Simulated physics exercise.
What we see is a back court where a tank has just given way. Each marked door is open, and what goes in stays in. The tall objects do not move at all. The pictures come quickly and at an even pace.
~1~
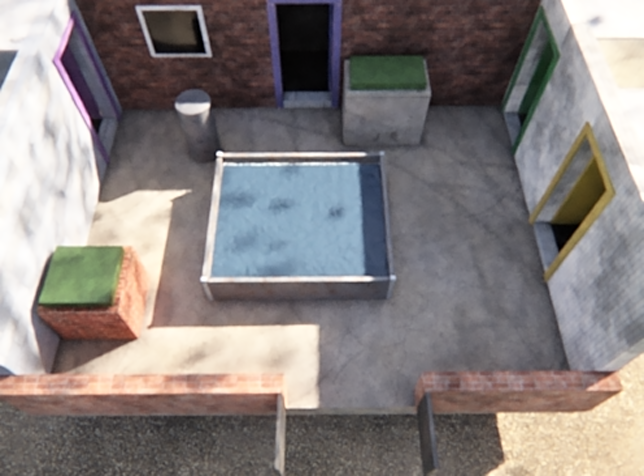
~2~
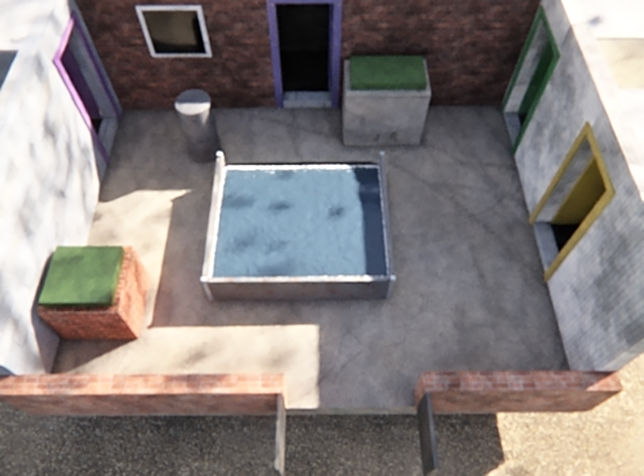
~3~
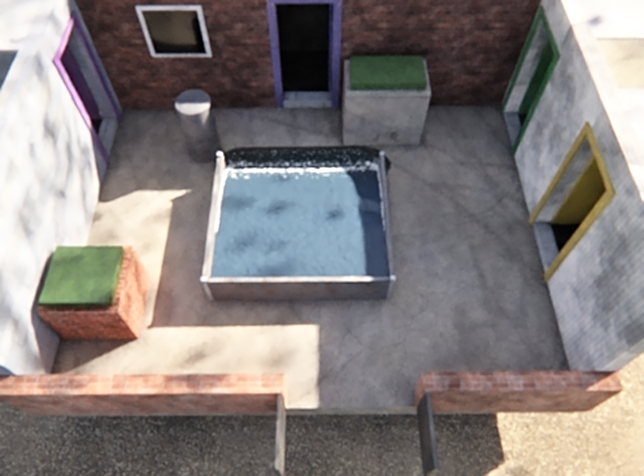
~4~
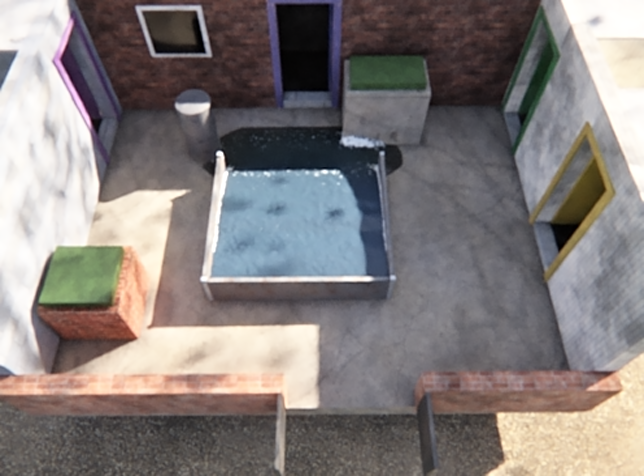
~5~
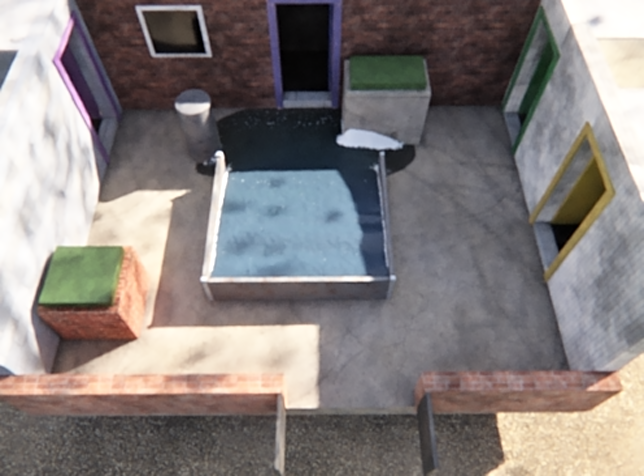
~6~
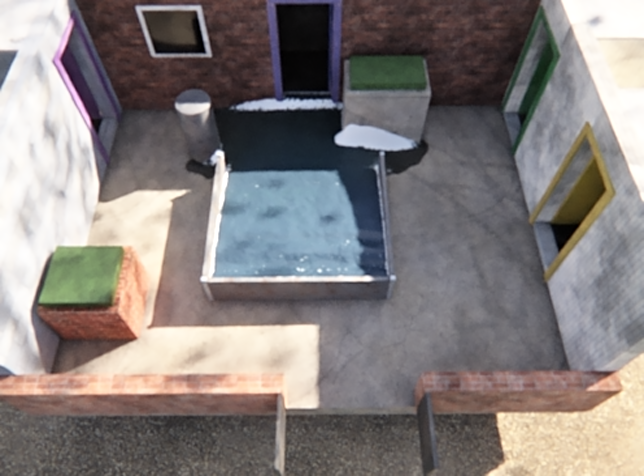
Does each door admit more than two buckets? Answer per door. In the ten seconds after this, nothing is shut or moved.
The yellow door: It does not; the purple door: It does; the green door: It does; the blue door: It does.
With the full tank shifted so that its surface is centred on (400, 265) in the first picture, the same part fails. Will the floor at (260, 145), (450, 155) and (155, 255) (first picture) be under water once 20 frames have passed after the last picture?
Log: Flood; flood; no flood.
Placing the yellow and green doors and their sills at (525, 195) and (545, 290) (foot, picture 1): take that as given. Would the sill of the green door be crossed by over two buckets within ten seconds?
In this case the green door remains below.
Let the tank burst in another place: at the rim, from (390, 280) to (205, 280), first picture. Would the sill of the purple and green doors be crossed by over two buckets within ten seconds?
Going door by door: The purple one stays safe, and the green one stays safe.
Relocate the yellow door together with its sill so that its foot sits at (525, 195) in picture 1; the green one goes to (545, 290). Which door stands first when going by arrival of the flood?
The blue door comes first.
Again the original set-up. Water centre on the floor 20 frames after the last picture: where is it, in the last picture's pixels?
The centre of mass sits at about (286, 172).
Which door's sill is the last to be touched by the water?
Result: The one in yellow.
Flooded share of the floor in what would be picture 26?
The answer is around 55 per cent.
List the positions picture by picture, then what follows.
Still water in the open tank at (300, 215), in the first frame.
The front is at a hidden place, out from the gap on the open tank's far side, in the second frame.
The front is at a hidden place, out from the gap on the open tank's far side, in the third frame.
Water pours out on the open tank's far side and has run to (397, 158), in the fourth frame.
The front is at (409, 145), out from the gap on the open tank's far side, in the fifth frame.
The front is at (219, 109), out from the gap on the open tank's far side, in the sixth frame.
A moment on, water covers 25 % of the floor; the yellow door not reached, the purple door not reached, the green door not reached, the blue door over two buckets in.
Next, water covers 35 % of the floor; the yellow door not reached, the purple door wet at the sill, nothing in, the green door under two buckets in, the blue door far over two buckets in.
Then, water covers 55 % of the floor; the yellow door wet at the sill, nothing in, the purple door over two buckets in, the green door over two buckets in, the blue door far over two buckets in.
Later, water covers 80 % of the floor; the yellow door wet at the sill, nothing in, the purple door far over two buckets in, the green door far over two buckets in, the blue door far over two buckets in.
In the end, water covers 95 % of the floor; the yellow door wet at the sill, nothing in, the purple door far over two buckets in, the green door far over two buckets in, the blue door far over two buckets in.
